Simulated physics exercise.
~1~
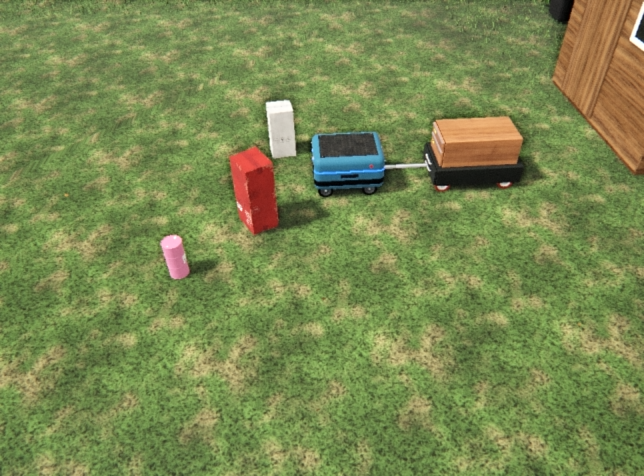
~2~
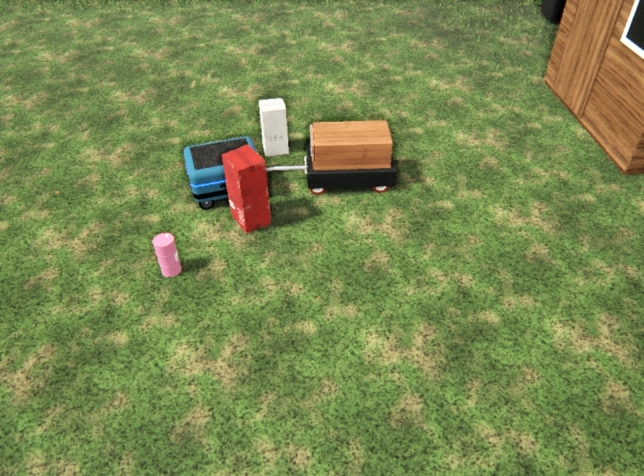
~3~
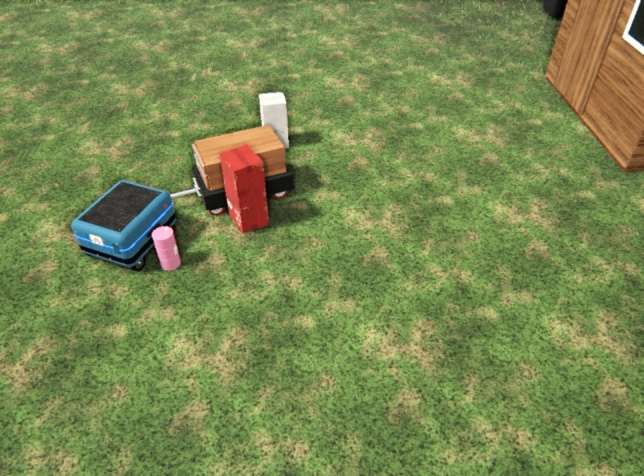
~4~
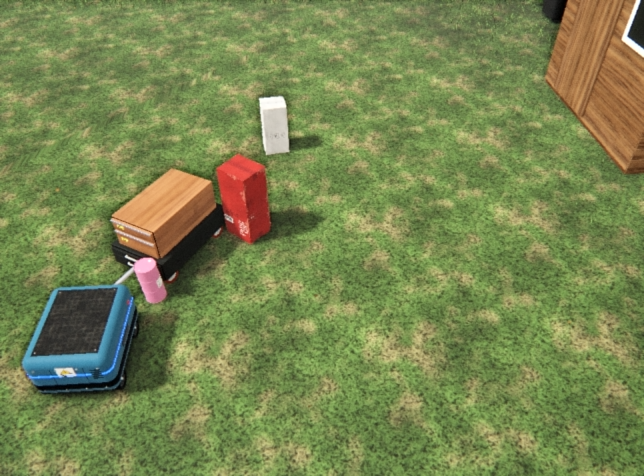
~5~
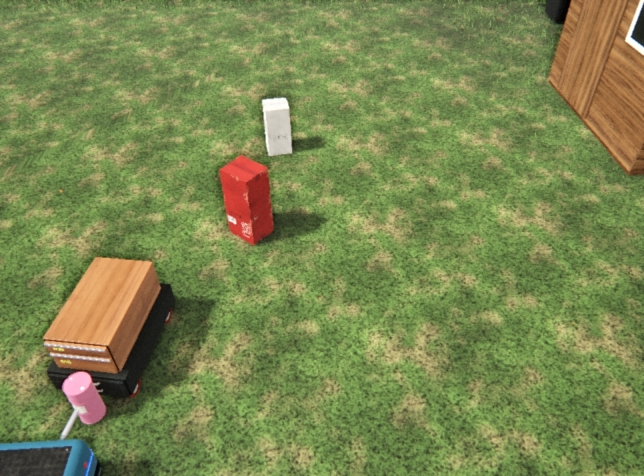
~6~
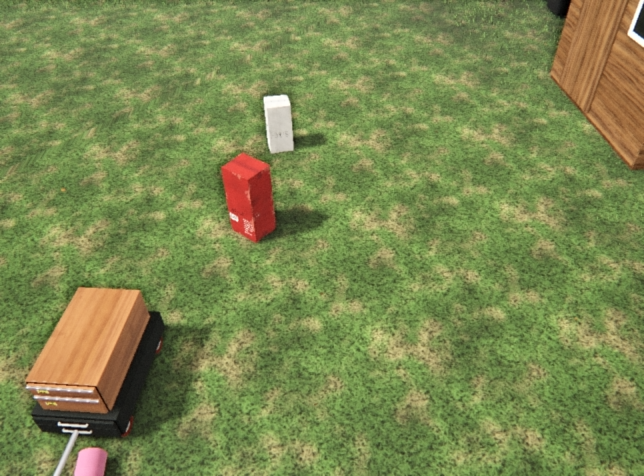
A blue tug tows a cart left, then nearer, shoving a pink canister and leaving view.
